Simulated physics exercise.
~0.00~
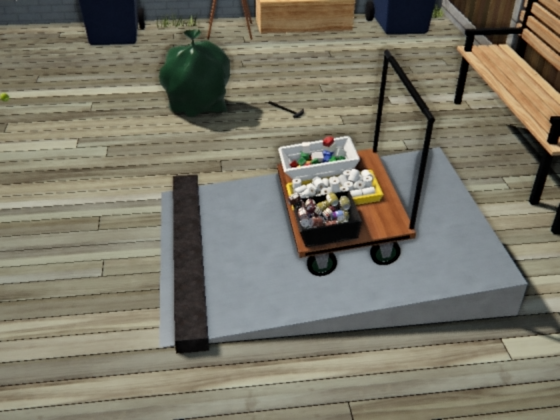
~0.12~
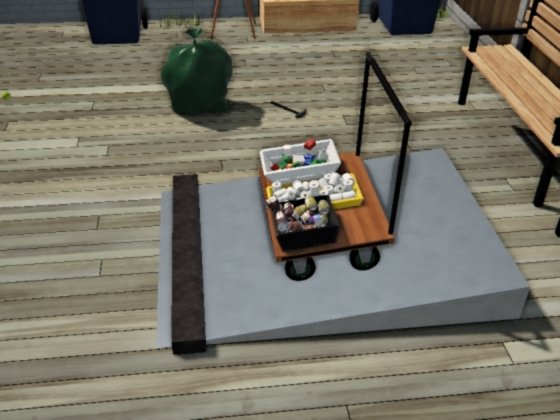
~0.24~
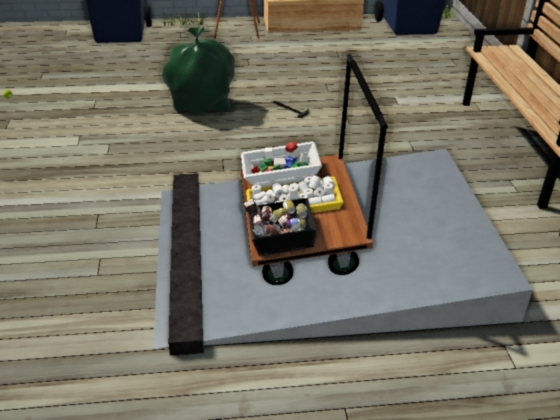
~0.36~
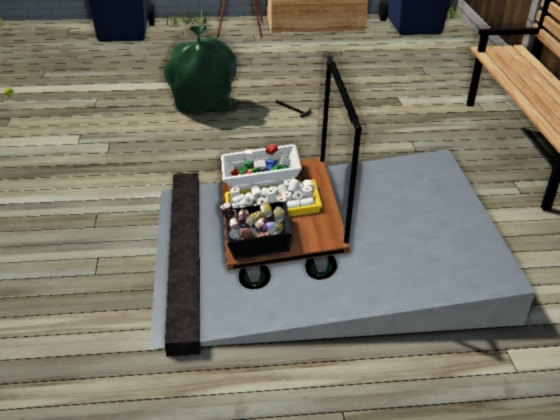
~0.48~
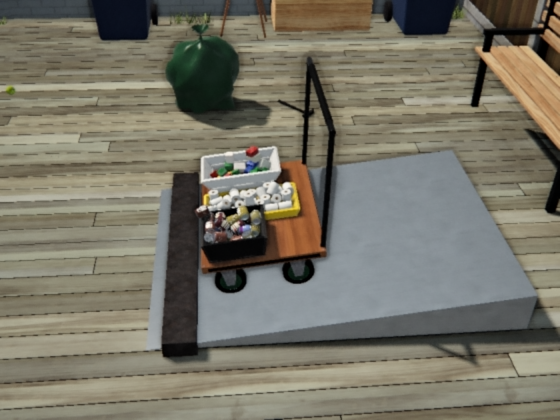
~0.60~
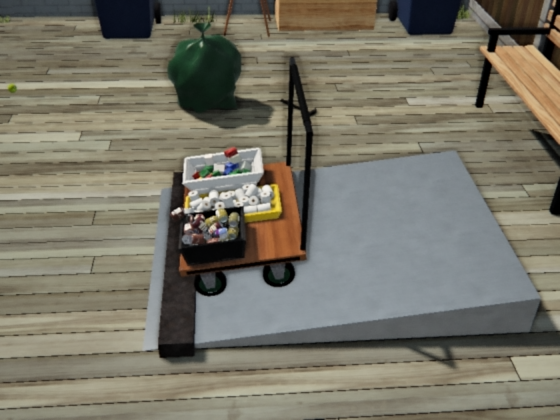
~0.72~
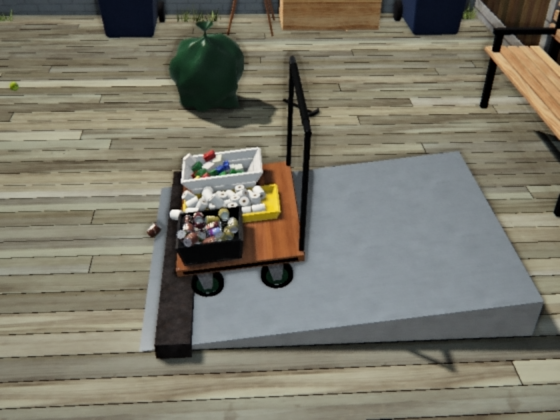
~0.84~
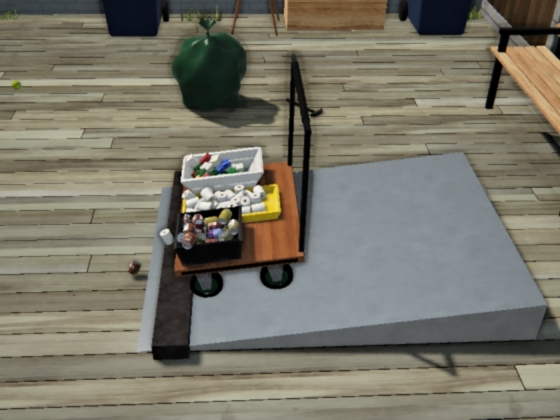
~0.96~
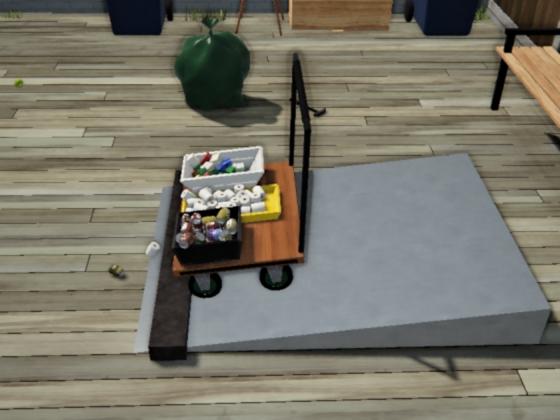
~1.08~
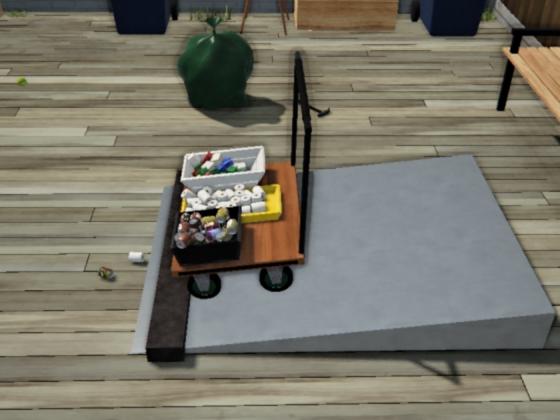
A loaded trolley rolls left down a ramp, stops at the kerb, and sheds two pieces.
